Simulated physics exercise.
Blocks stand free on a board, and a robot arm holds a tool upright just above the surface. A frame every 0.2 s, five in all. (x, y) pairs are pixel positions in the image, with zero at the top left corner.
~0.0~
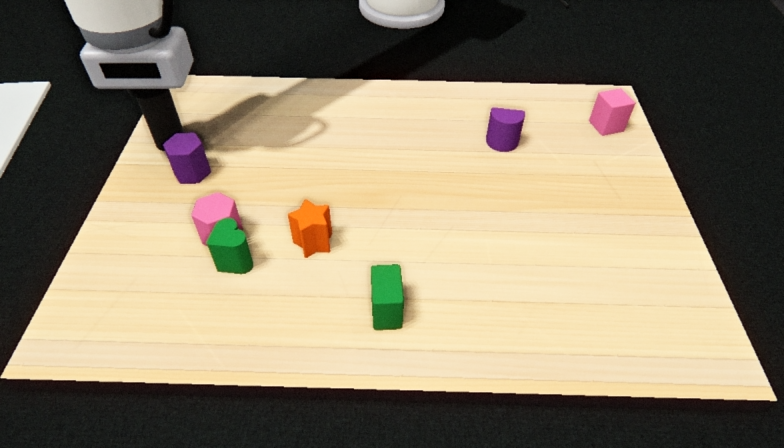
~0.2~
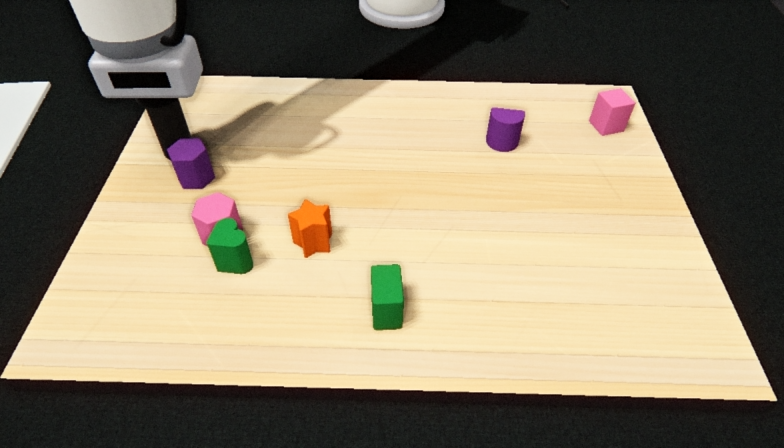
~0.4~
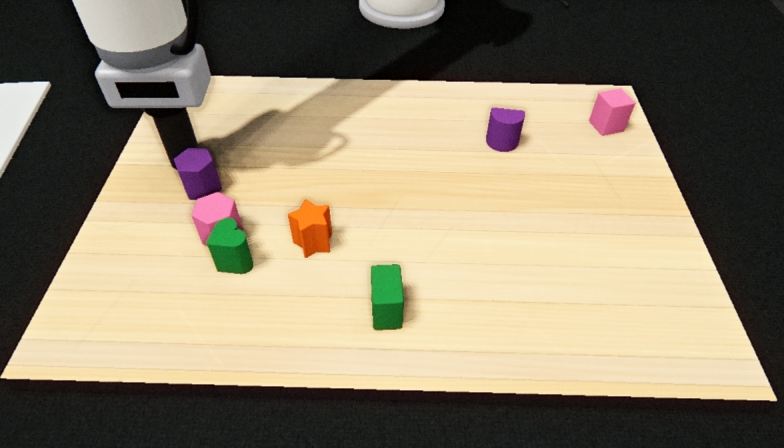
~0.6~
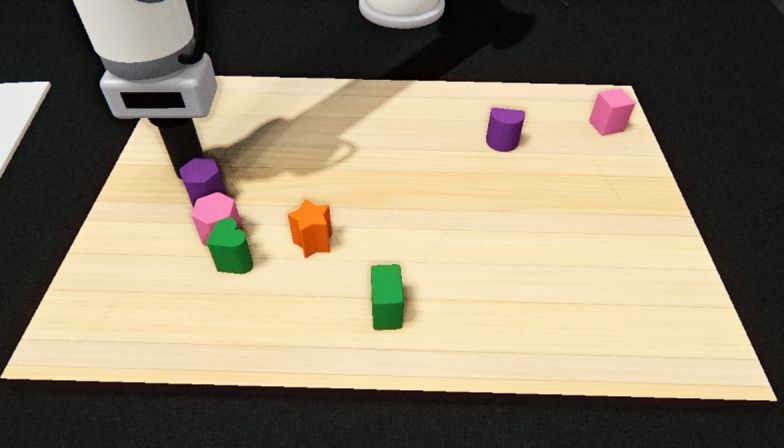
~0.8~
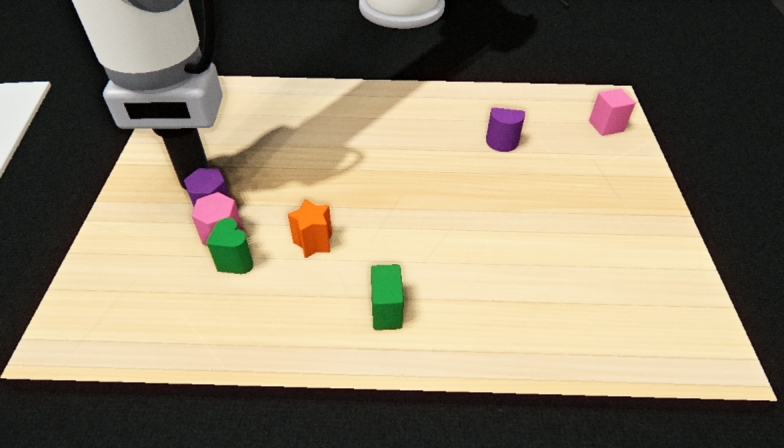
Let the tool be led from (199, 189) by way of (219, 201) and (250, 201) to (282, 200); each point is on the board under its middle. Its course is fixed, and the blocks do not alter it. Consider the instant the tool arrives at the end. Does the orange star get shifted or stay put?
From what I can tell, it will keep its place.
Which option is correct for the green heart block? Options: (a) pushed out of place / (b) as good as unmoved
Choice a: Pushed out of place.
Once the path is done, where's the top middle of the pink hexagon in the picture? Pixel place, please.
At (220, 227).
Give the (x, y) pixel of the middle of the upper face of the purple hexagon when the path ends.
Located at (233, 197).
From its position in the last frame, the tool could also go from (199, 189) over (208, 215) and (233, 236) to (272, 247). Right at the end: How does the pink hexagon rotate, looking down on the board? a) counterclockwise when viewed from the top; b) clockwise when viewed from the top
The answer is b.
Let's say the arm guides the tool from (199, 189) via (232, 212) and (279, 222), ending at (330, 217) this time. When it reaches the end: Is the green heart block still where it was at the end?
No.
What follows on the original path. Halfway along, tool at (233, 193); purple hexagon at (227, 196), turned 45° clockwise; pink hexagon at (220, 227); green heart block at (232, 255).
At the end, tool at (280, 192); purple hexagon at (233, 197), turned 65° clockwise; pink hexagon at (220, 227); green heart block at (232, 256); orange star still.
